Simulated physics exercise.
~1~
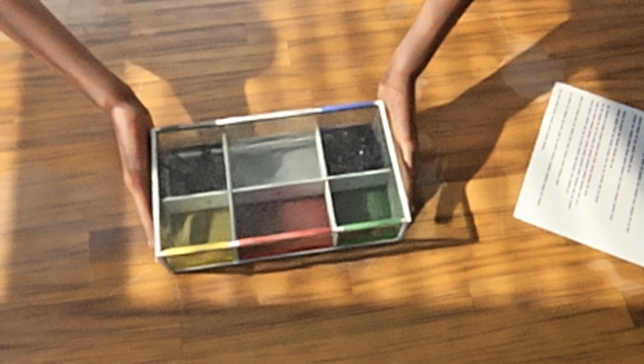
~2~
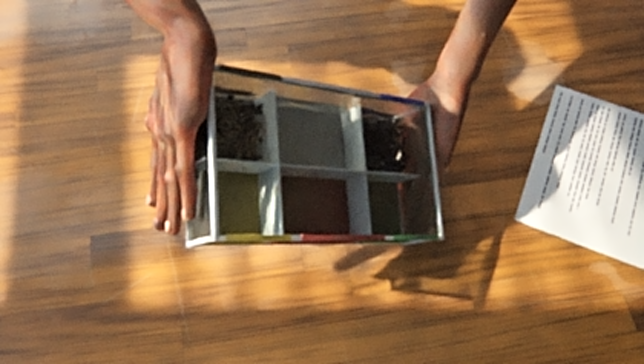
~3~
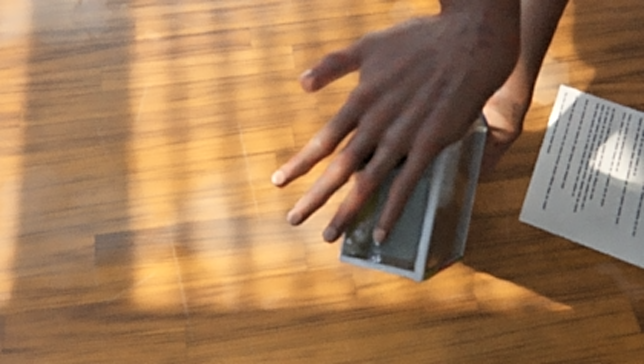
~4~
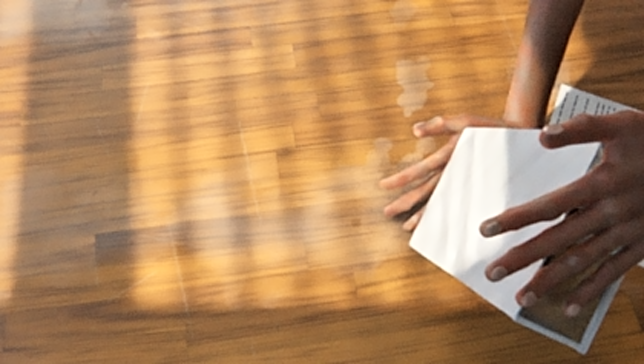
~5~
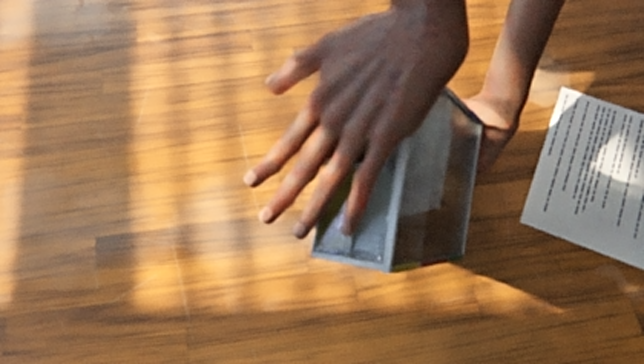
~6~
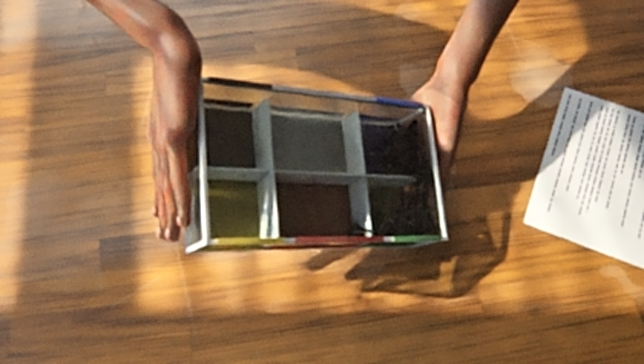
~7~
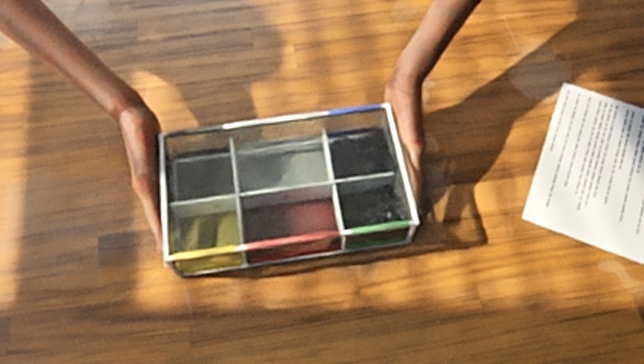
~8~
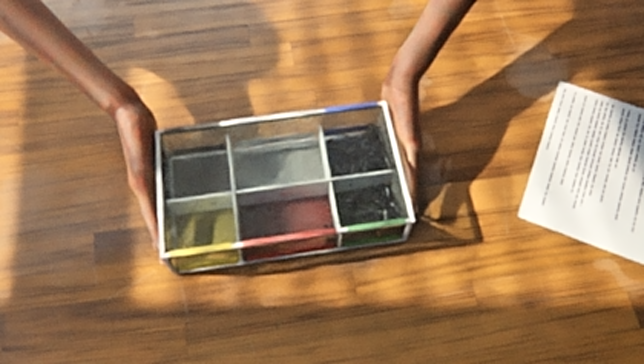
Two hands lift a divided box of dark pieces, tip it far right, and return it.
